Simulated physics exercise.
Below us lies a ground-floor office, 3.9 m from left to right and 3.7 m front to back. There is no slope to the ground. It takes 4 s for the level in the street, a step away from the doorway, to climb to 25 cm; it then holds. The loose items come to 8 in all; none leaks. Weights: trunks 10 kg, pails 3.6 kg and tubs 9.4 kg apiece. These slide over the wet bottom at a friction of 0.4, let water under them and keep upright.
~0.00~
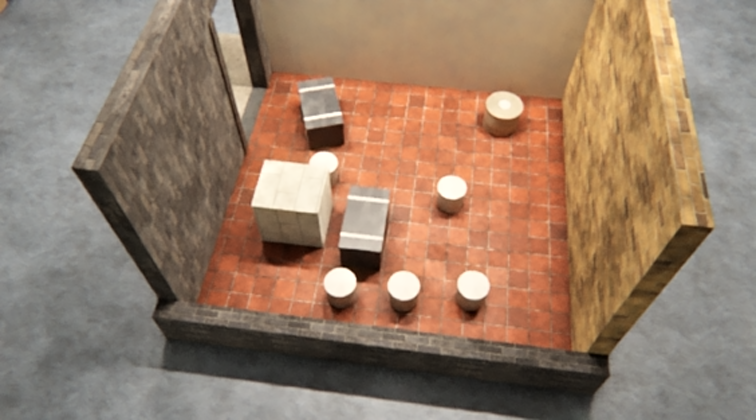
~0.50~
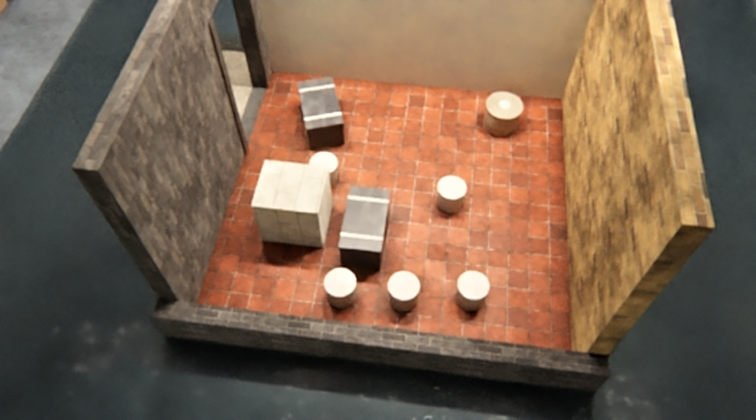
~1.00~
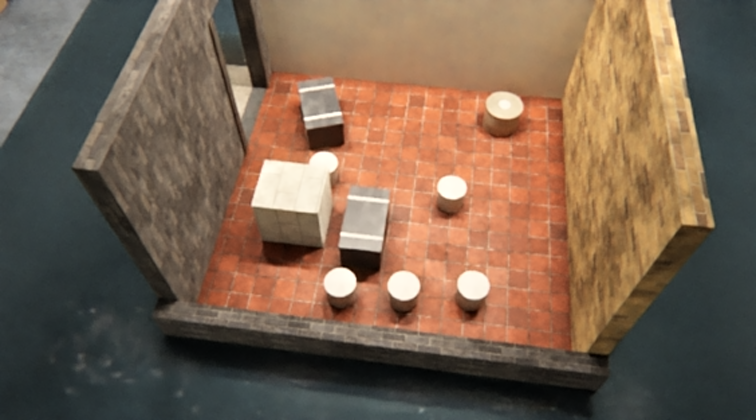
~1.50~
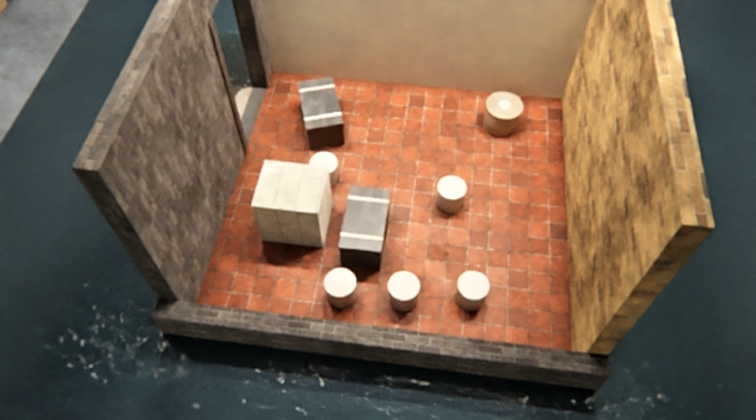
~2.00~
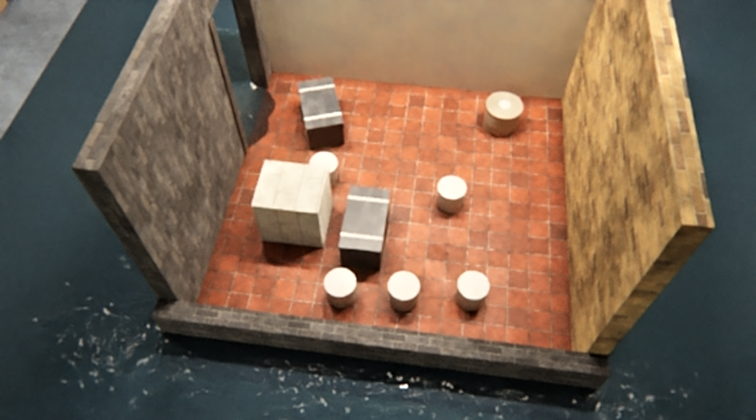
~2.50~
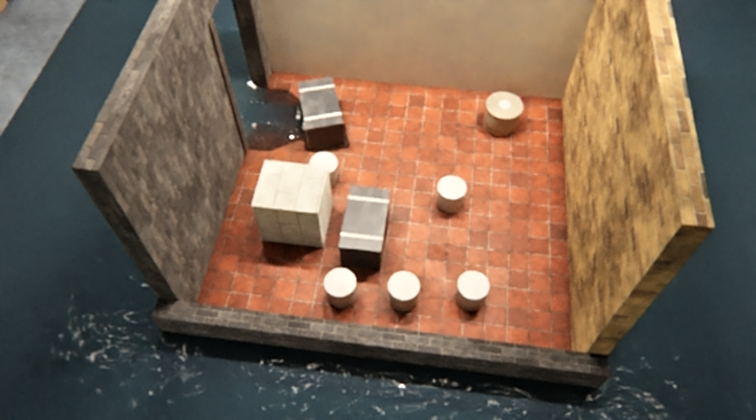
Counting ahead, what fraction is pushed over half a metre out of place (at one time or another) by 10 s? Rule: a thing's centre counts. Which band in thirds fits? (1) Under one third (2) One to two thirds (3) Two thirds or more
Answer: 3.
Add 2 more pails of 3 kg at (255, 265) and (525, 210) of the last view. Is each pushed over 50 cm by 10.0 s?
Note: Item 1 below threshold; item 2 above threshold.
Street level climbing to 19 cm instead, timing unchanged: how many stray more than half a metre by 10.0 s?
You'd get 5 in that case.
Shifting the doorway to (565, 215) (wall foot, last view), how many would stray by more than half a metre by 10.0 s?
So the tally would be 7.
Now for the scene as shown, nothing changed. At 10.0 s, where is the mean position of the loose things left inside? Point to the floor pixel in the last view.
Somewhere near (352, 287).
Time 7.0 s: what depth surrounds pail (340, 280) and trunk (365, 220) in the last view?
About 2 and 2 cm.
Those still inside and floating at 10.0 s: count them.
I'd say 8 of them.
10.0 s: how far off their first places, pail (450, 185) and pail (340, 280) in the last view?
Net displacement, in order: 300 cm; 100 cm.
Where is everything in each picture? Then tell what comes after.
The first frame shows a trunk at (320, 102), on the bottom; a trunk at (365, 218), on the bottom; 0.0 m2 under water; 0 of 8 have shifted.
The second frame shows a trunk at (320, 102) rests on the ground; a trunk at (365, 218) rests on the ground; water covers 0.0 m2; 0 of 8 have shifted.
The third frame shows a trunk at (320, 102), on the bottom; a trunk at (365, 218) rests on the ground; 0.0 m2 under water; 0 of 8 have shifted.
The fourth frame shows a trunk at (320, 102), on the bottom; a trunk at (365, 218), on the bottom; water covers 0.0 m2; 0 of 8 have shifted.
The fifth frame shows a trunk at (320, 102), on the bottom; a trunk at (365, 218), on the bottom; 0.1 m2 under water; 0 of 8 have shifted.
The sixth frame shows a trunk at (320, 102) rests on the ground; a trunk at (365, 218), on the bottom; 0.6 m2 under water; 0 of 8 have shifted.
After 3.5 s 1 of 8 are over 50 cm from their spots; 0 afloat.
After 4.5 s 2 of 8 are over 50 cm from their spots; 0 afloat.
After 7.0 s 4 of 8 are over 50 cm from their spots; 4 afloat.
After 10.0 s 7 of 8 are over 50 cm from their spots, and 7 have been at some point; 8 afloat.
